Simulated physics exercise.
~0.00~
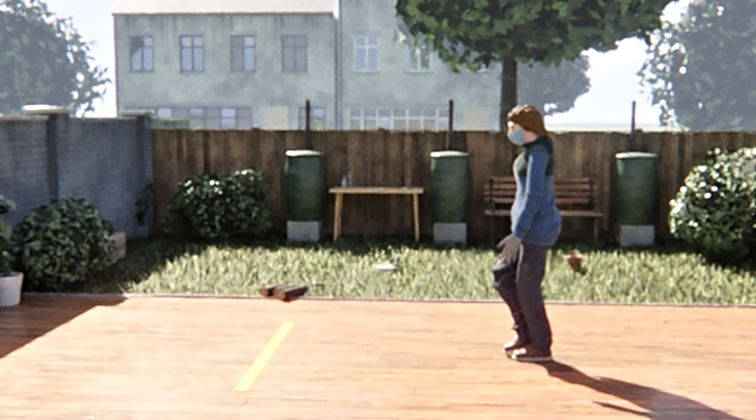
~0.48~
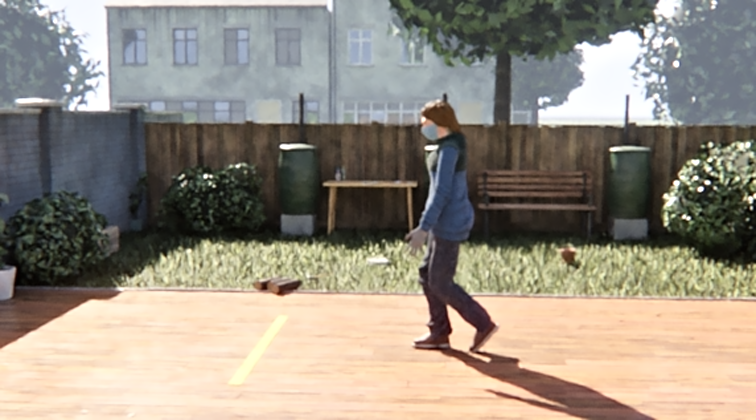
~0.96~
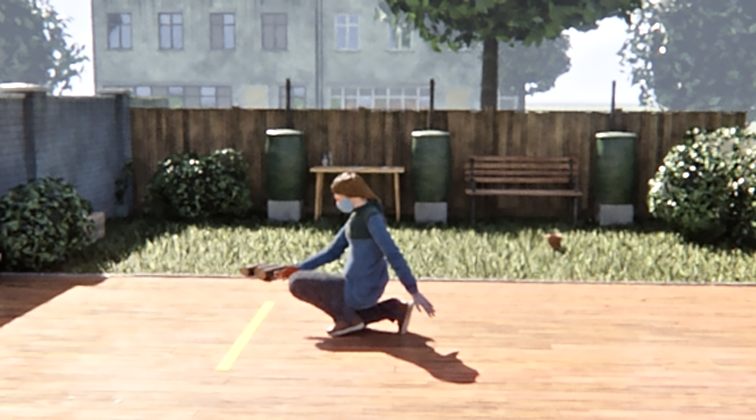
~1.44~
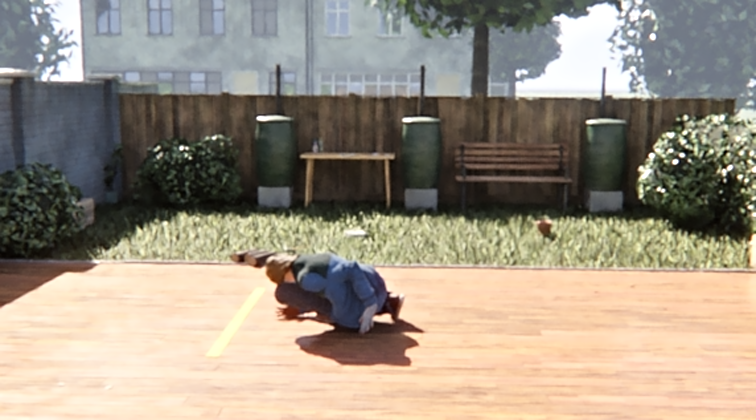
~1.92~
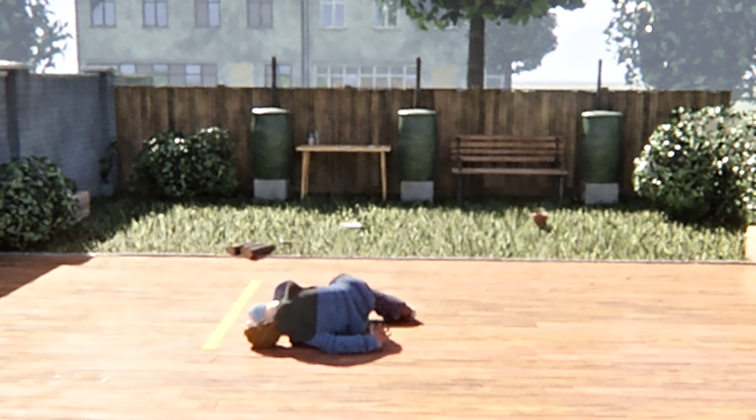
Person in a blue top and face mask walking left across a sunny deck, crumpling down and lying beside a yellow strip.
